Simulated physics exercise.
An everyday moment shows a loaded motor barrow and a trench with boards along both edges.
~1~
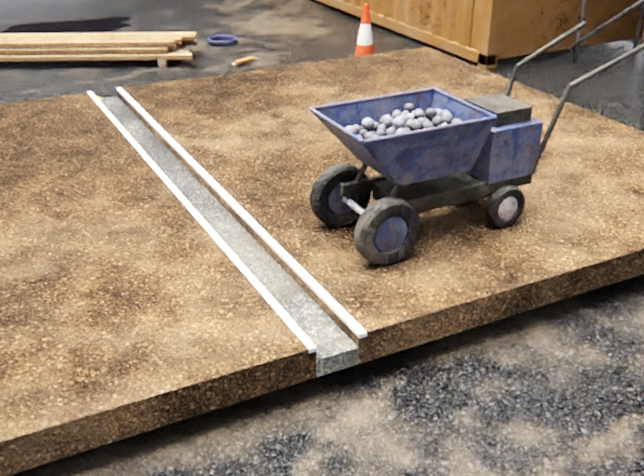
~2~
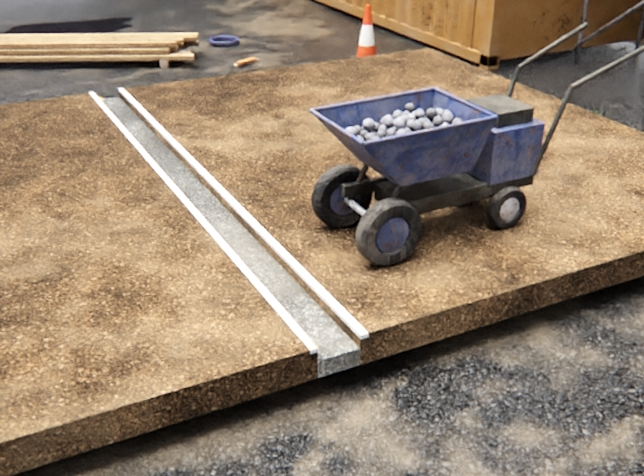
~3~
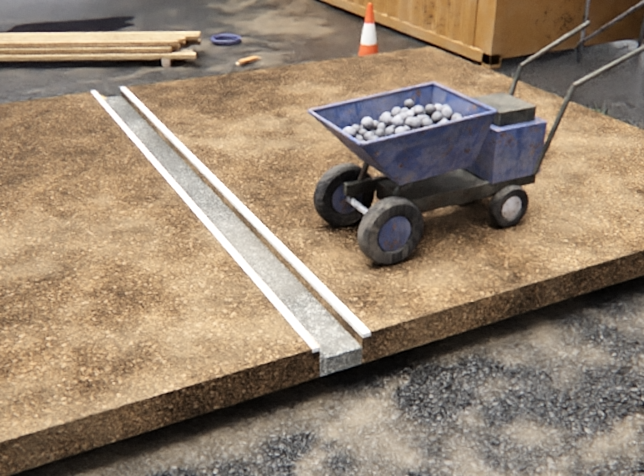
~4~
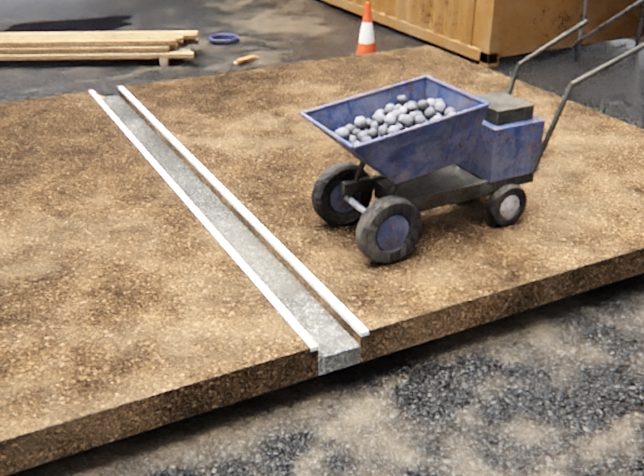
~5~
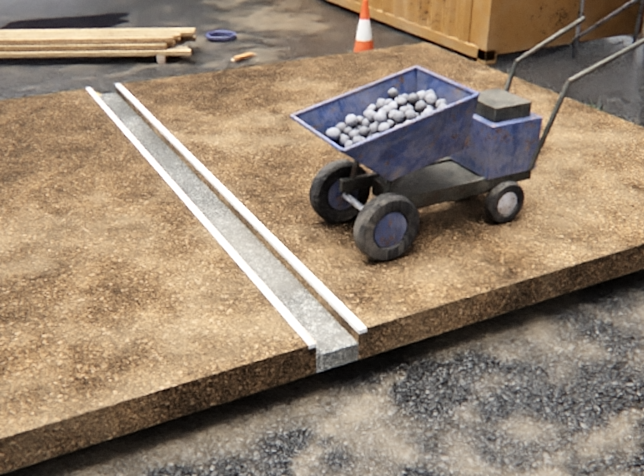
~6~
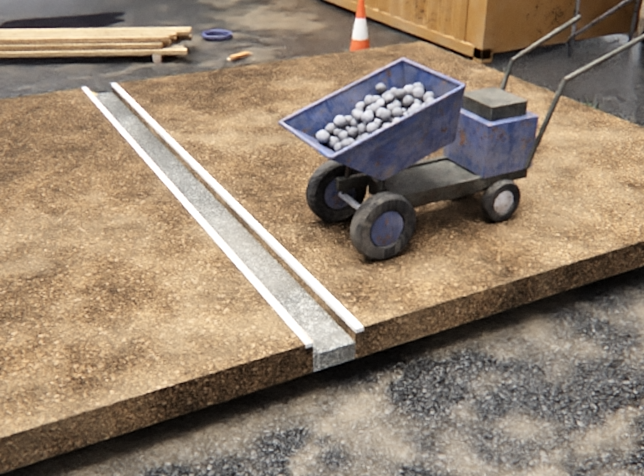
In this clip, a blue motor barrow loaded with round grey cobbles stands to the right of a narrow, board-edged trench; its skip is level at first, then gradually tilts toward the left while the wheels stay in place.
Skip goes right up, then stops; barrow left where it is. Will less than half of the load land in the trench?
Result: Mostly out.
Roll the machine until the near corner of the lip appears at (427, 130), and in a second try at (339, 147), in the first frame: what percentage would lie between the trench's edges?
You'd see around 40 per cent the first time and around 0 per cent the second.
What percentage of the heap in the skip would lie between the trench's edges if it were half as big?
I'd put it at about 40 per cent.
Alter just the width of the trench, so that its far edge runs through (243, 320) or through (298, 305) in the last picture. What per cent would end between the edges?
Around 70 percent first, around 0 percent second.
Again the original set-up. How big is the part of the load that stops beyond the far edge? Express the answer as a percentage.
My estimate is close to 50 in a hundred.
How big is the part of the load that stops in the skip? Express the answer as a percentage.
It works out to some 25 percent.
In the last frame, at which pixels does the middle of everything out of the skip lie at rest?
At about (233, 263).
Just after the last frame, skip tipped steeply; every one in the skip.
A moment on, skip tipped right over; roughly two thirds in the skip; about a tenth in or heaped over the trench; roughly a quarter beyond it; just a few falling.
Further on, skip tipped right over; roughly a quarter in the skip; roughly a quarter in or heaped over the trench; roughly half beyond it.
When it is over, skip tipped right over; roughly a quarter in the skip; roughly a quarter in or heaped over the trench; roughly half beyond it.
